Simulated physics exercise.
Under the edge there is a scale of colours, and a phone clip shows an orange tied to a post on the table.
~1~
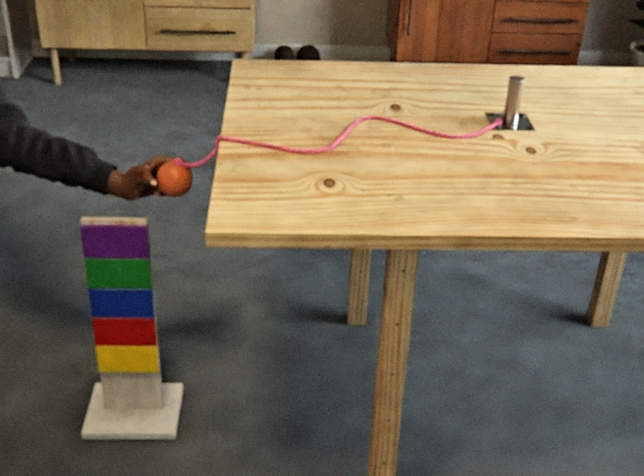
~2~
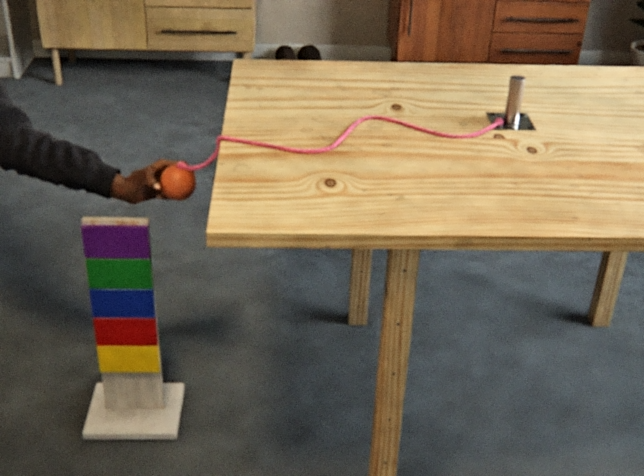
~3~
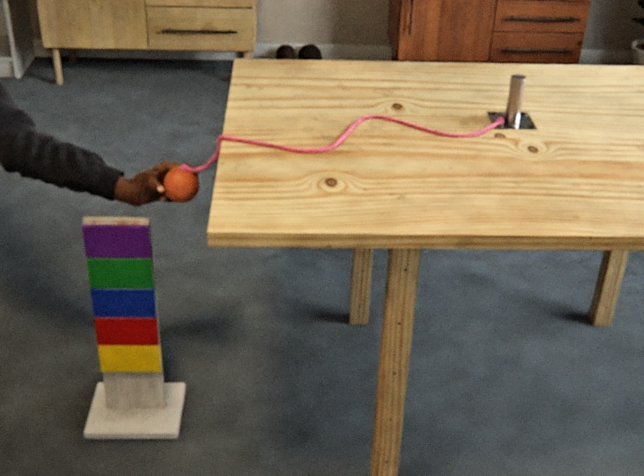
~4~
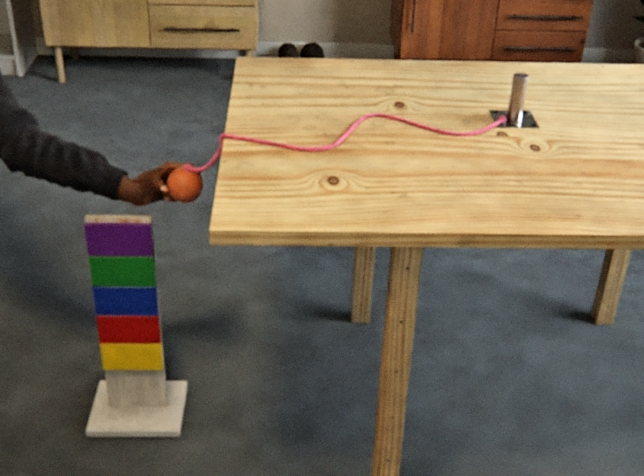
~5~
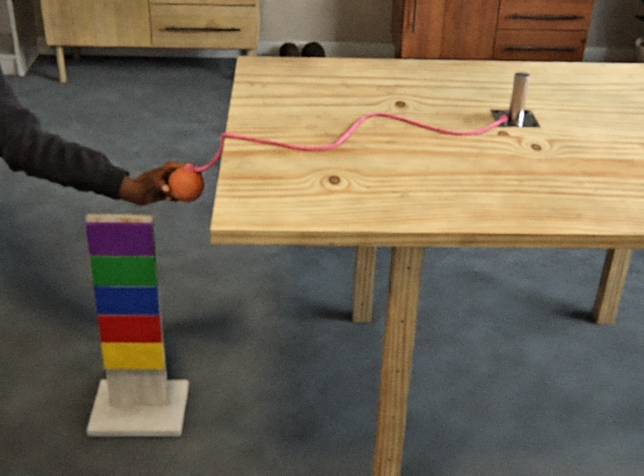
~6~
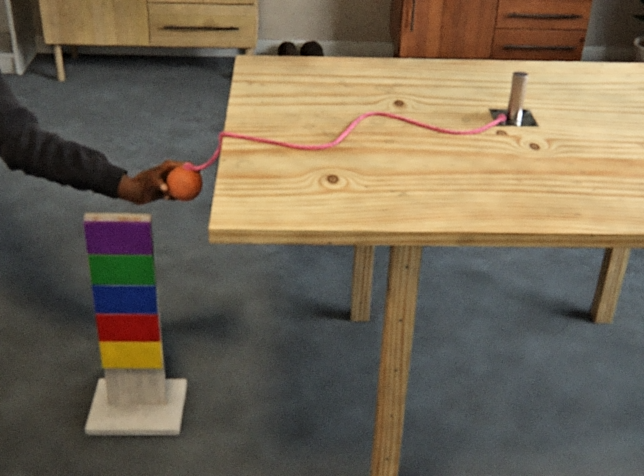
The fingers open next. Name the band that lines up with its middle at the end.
It lines up with green.
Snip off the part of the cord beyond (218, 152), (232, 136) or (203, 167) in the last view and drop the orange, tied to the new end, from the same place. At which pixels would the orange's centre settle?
Try by try, the places come out as (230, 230), (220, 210) and (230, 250).
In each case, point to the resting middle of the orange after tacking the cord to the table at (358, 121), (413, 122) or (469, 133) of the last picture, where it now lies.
Going through the tries, I'd expect close to (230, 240), (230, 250) and lastly (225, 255).
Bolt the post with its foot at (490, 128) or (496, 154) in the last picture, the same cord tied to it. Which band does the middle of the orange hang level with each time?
Going case by case, it's blue and then blue.
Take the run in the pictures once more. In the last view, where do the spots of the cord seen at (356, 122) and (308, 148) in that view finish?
I'd put the first at about (319, 125) and the other at about (234, 129).
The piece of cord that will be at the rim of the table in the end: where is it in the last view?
The piece you want is at about (295, 147).
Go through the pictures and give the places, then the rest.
Orange (175, 179); purple (115, 243); green (118, 274); blue (121, 304); red (124, 333); yellow (127, 360), in the first frame.
Orange (178, 183); cord through (480, 133) (415, 127) (356, 124) (318, 151) (246, 142), in the second frame.
Orange (181, 185), in the third frame.
Orange (185, 185); cord through (483, 131) (418, 125) (359, 121) (321, 149) (249, 140), in the fourth frame.
Orange (187, 185), in the fifth frame.
Orange (185, 183); cord through (483, 129) (417, 124) (359, 120) (321, 148) (248, 138), in the sixth frame.
A little later, orange near (239, 265); level with green.
Next, orange near (211, 265); level with green.
When it is over, orange near (223, 265); level with green. Its centre hangs level with the green band.
